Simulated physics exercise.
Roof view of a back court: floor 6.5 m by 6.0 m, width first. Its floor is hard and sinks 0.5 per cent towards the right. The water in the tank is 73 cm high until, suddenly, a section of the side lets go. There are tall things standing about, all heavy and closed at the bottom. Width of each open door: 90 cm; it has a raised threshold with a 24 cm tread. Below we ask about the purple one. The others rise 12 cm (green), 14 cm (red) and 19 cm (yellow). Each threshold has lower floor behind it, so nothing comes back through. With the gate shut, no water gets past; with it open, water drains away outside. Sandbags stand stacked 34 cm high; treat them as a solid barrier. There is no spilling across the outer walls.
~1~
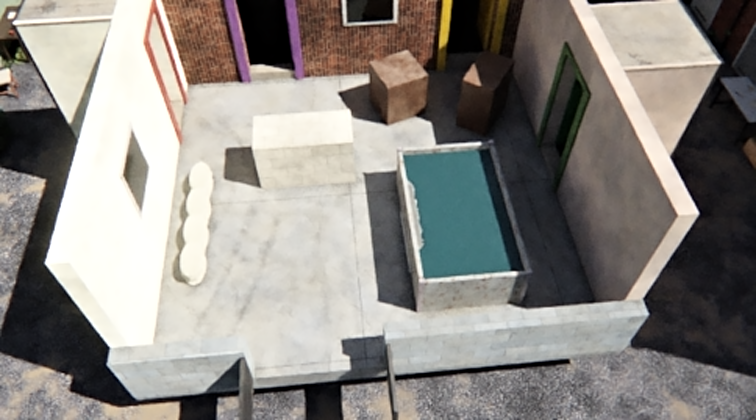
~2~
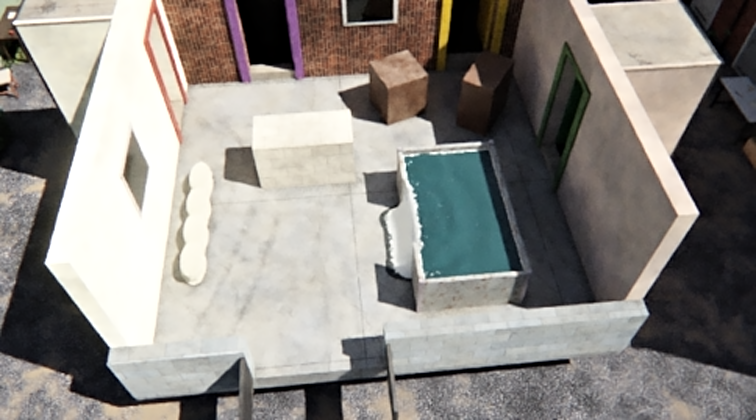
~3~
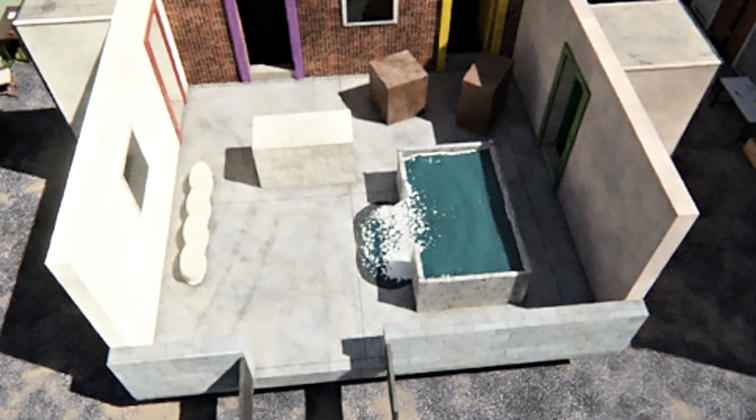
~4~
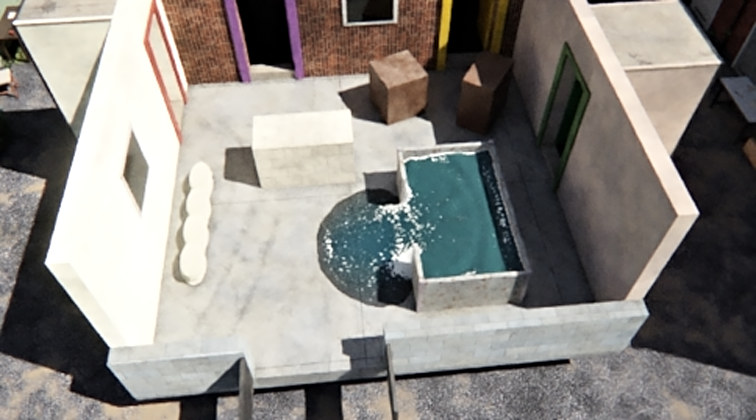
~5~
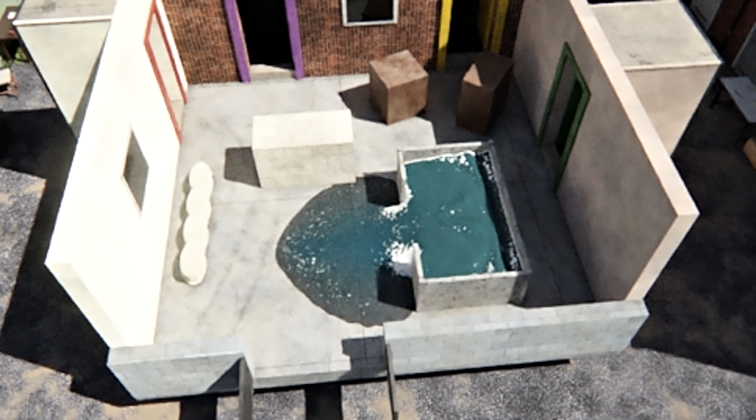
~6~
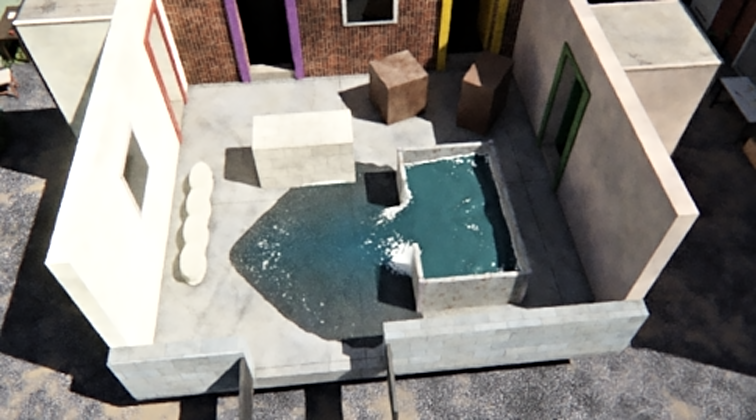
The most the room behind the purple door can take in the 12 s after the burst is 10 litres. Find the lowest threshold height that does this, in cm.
The lowest height is about 9.5 cm.
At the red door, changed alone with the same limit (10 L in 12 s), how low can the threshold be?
The red door needs around 9.0 cm.
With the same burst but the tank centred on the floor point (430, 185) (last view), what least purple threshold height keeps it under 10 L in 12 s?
Close to 11.0 cm would do it.
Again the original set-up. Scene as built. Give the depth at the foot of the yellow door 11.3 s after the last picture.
Lab note: Depth approx. 6.0 cm.
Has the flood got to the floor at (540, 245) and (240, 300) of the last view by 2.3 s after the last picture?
Note: Point one not yet reached; point two reached.
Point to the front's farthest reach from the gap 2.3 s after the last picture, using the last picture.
I'd put the front's tip around (188, 87).
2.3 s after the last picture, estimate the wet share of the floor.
Around 50 per cent of the free floor.
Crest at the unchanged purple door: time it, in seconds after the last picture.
Near 2.6 seconds.
Then, 0.7 s after the last picture water covers 30 % of the floor, deepest (36 cm) near (215, 205); it has not reached the purple door.
Then, 2.3 s after the last picture water covers 50 % of the floor, deepest (26 cm) near (232, 307); 12 cm at the purple door, 0 litres in over its 20 cm threshold.
Then, 11.3 s after the last picture water covers 95 % of the floor, deepest (10 cm) near (502, 67); 6 cm at the purple door, 0 litres in over its 20 cm threshold.
At the purple door as built, the water peaked near 12 cm, 2.5 s after the last picture.
Run again over the same 12 s with other heights there, 20 litres in over 8 cm, 4 litres over 10.5 cm. The limit of 10 litres is kept from about 9.5 cm up.
